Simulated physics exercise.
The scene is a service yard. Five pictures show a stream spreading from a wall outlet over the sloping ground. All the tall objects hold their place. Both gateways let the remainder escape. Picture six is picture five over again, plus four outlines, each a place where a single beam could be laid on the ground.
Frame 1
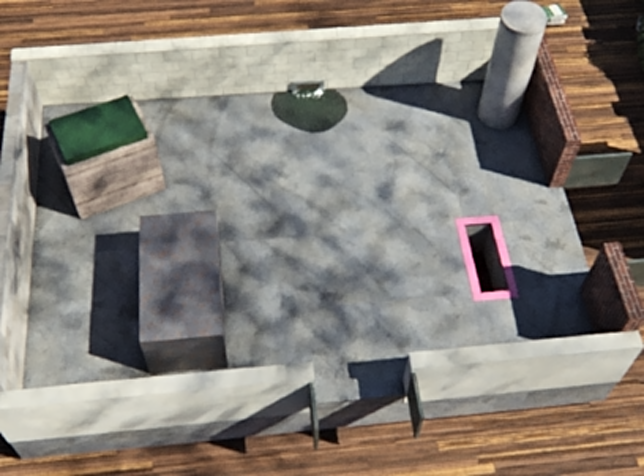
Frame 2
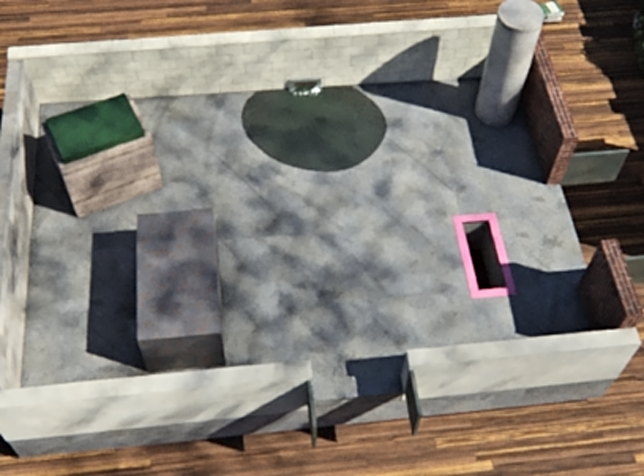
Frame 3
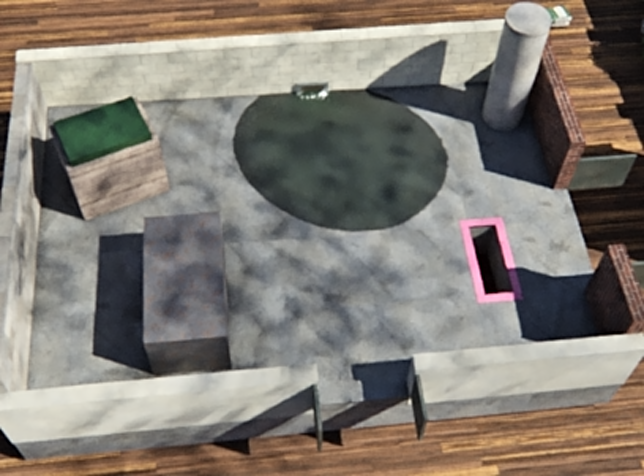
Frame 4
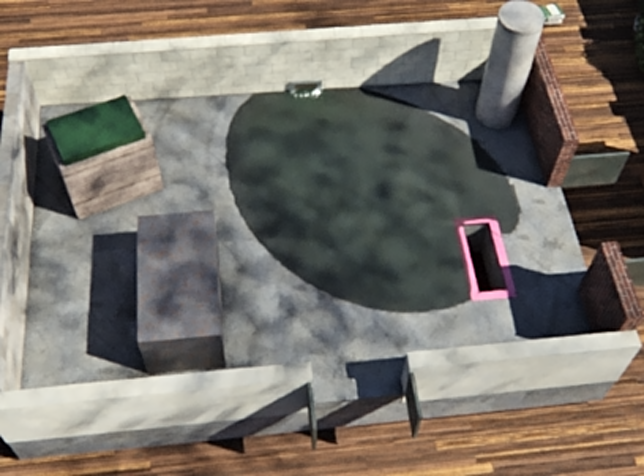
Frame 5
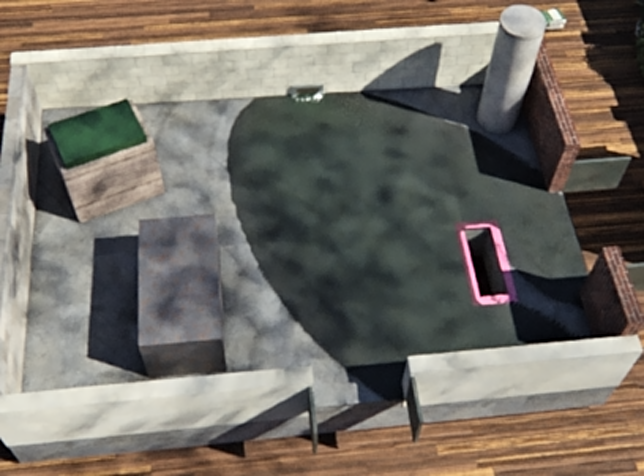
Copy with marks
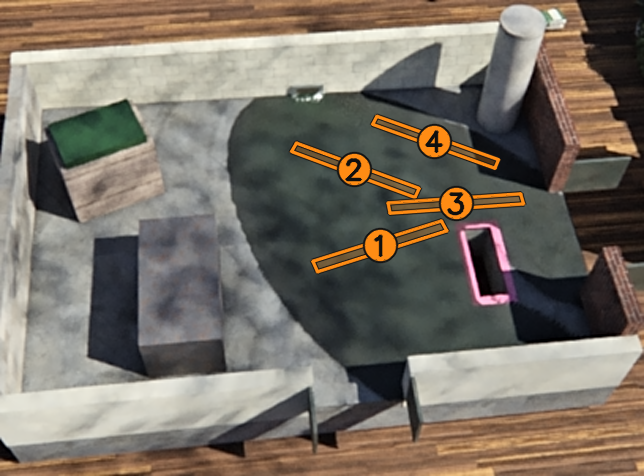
Dark water spreads from the back wall across the walled yard and reaches the pink-edged drain.
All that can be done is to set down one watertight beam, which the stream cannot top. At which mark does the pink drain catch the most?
4 beats the others.
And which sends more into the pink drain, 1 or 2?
It is 2.
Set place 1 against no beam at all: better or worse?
Place 1 is worse.
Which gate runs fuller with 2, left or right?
More leaves on the right.
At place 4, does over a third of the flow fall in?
Yes.
In orange, 1 from (315, 266) to (444, 225); 2 from (294, 147) to (417, 192); 3 from (389, 208) to (522, 198); 4 from (374, 120) to (496, 163).
Choosing 1, about 21 % of the stream goes into the pink drain, about 75 % out by the gates.
Choosing 2, about 31 % of the stream goes into the pink drain, about 69 % out by the gates.
Choosing 3, about 27 % of the stream goes into the pink drain, about 73 % out by the gates.
Choosing 4, about 48 % of the stream goes into the pink drain, about 52 % out by the gates.
